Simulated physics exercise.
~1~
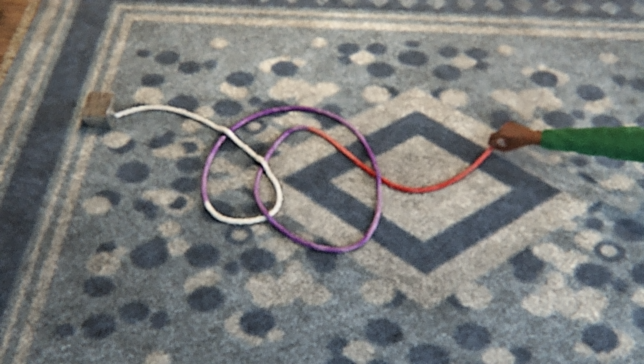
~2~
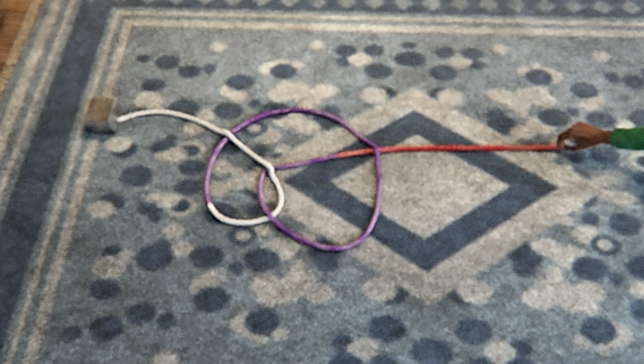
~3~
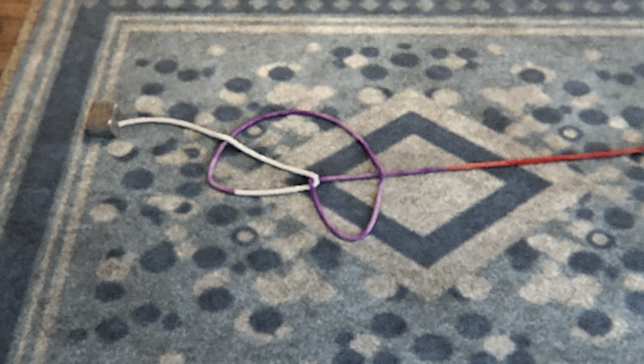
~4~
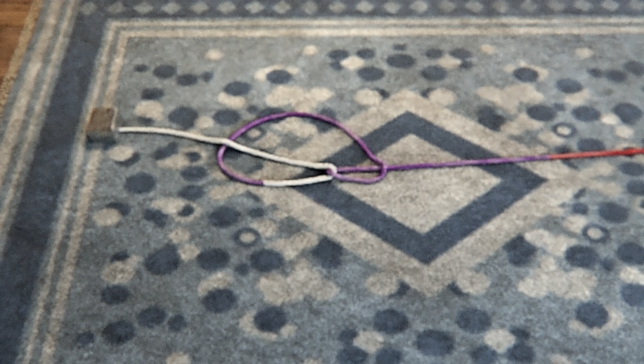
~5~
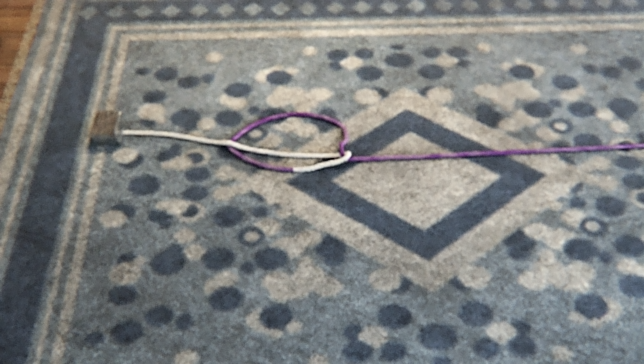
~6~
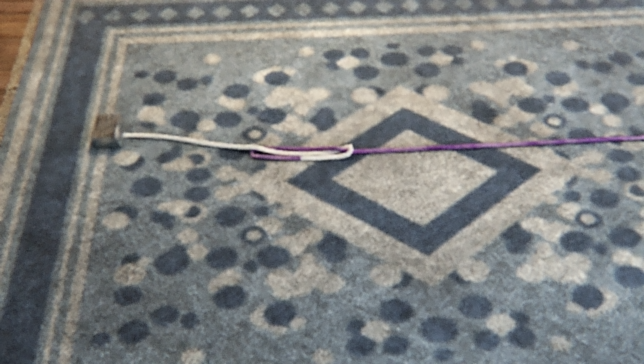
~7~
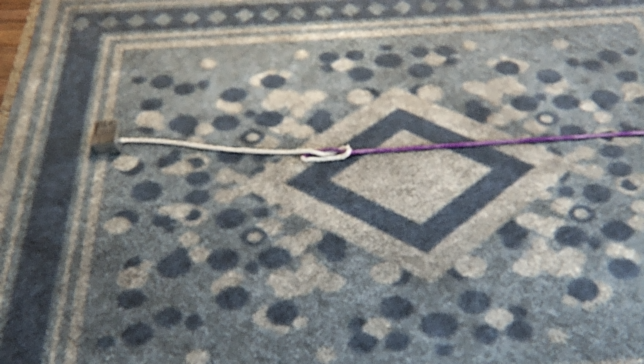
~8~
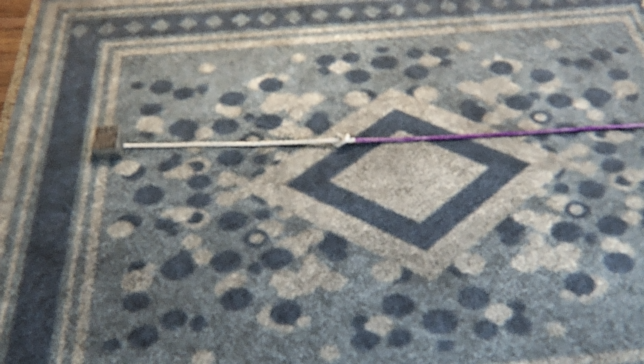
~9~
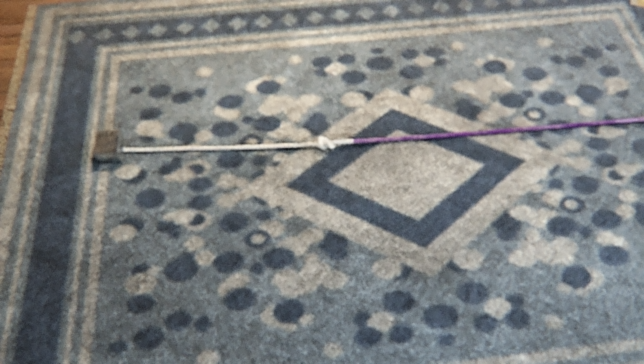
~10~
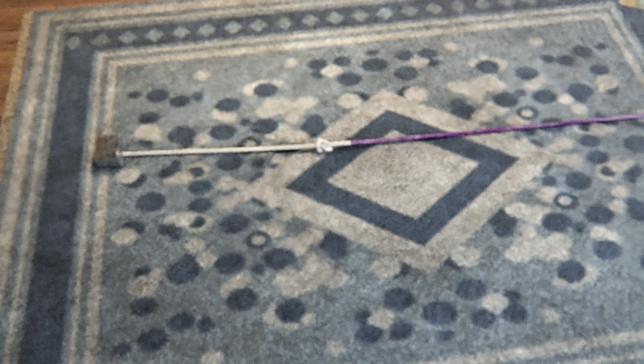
At the start, a rope coloured white, purple and red lies in overlapping loops on a patterned blue rug, its left end fixed to a small block and its right end held by a hand in a green sleeve. The hand pulls the red end to the right, straightening that side, and moves out of view. The loops shrink and flatten as more purple rope slides rightward. They narrow to a small, slim loop where white meets purple. Finally the loop cinches into a tight little knot, and the rope stretches nearly straight across the rug.
